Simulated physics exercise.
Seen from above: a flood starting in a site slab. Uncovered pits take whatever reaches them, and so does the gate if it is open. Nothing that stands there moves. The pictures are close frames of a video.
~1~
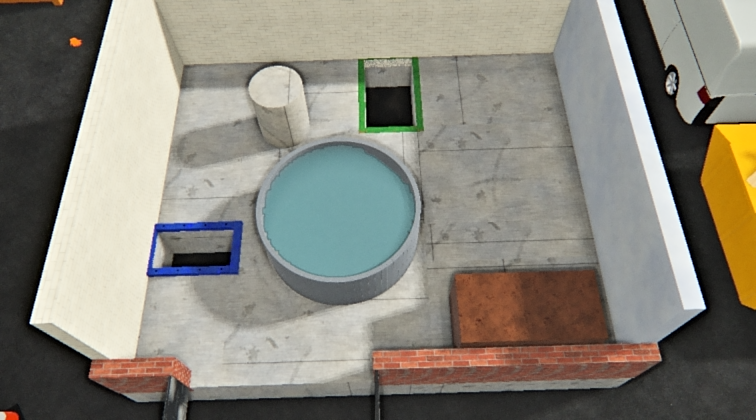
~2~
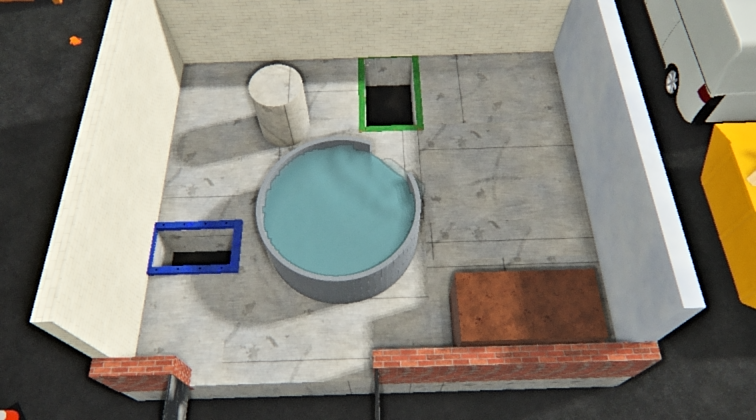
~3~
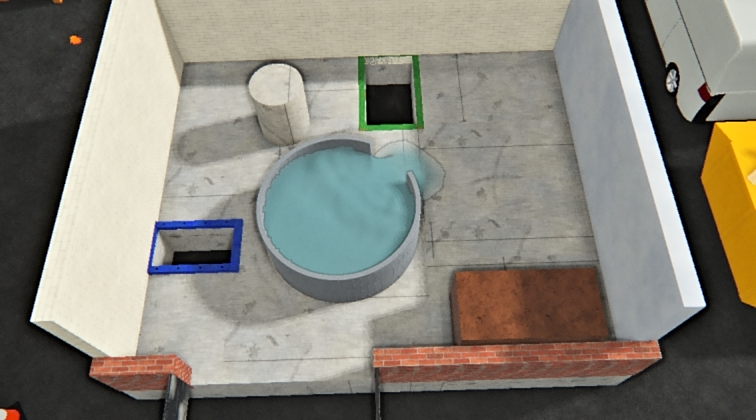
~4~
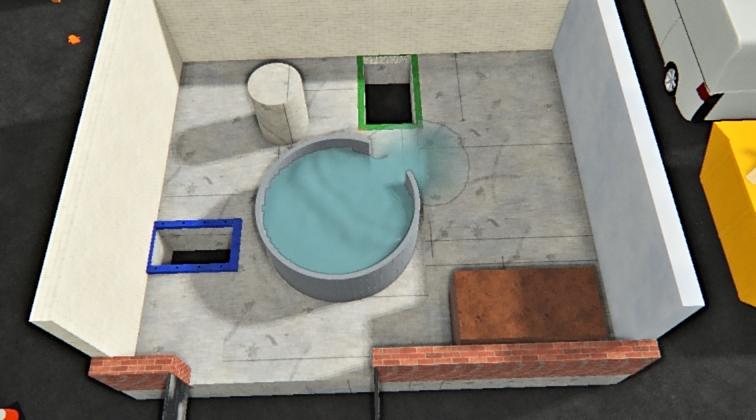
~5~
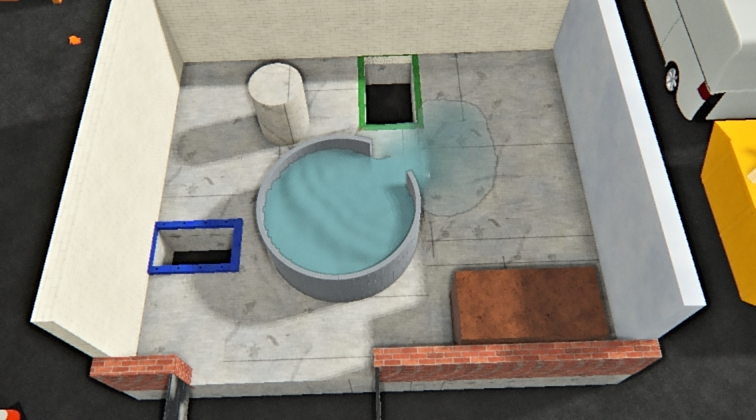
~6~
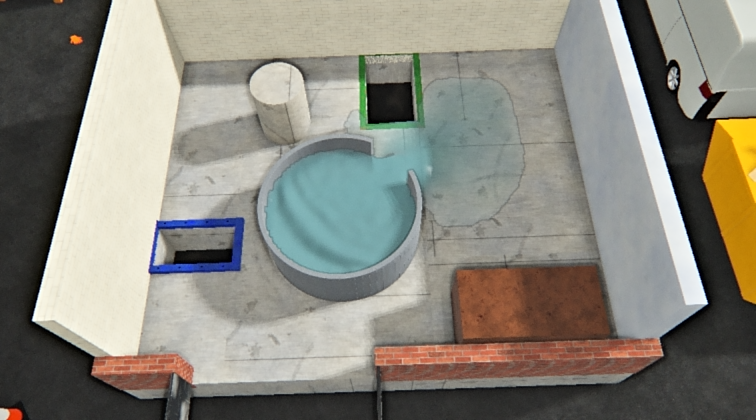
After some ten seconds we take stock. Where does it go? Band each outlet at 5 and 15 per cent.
The gate takes less than 5 %; the green pit takes more than 15 %; the blue pit takes less than 5 %.
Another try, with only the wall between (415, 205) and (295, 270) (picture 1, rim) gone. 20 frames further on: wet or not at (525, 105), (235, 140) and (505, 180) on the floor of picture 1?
In turn: Awash, not flooded, awash.
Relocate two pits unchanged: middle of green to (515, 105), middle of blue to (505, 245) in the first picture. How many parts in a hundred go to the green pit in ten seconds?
Roughly, in per cent: Green 55.
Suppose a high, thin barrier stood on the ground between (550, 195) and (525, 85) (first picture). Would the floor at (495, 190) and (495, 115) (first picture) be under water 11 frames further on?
In turn: Wet, covered.
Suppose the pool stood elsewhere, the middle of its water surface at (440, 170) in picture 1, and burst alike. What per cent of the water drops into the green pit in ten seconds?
Roughly, in per cent: Green 45.
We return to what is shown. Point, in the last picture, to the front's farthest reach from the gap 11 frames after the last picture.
Roughly at (550, 54).
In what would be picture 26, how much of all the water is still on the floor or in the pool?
About 86 per cent.
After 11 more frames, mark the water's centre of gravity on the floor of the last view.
Close to (402, 188).
A moment on, water covers 30 % of the floor; the gate 0 %, the green pit 4 %, the blue pit 0 %.
Next, water covers 30 % of the floor; the gate 0 %, the green pit 8 %, the blue pit 0 %.
Then, water covers 35 % of the floor; the gate 0 %, the green pit 14 %, the blue pit 0 %.
Later, water covers 45 % of the floor; the gate 0 %, the green pit 27 %, the blue pit 0 %.
In the end, water covers 55 % of the floor; the gate 3 %, the green pit 41 %, the blue pit 0 %.
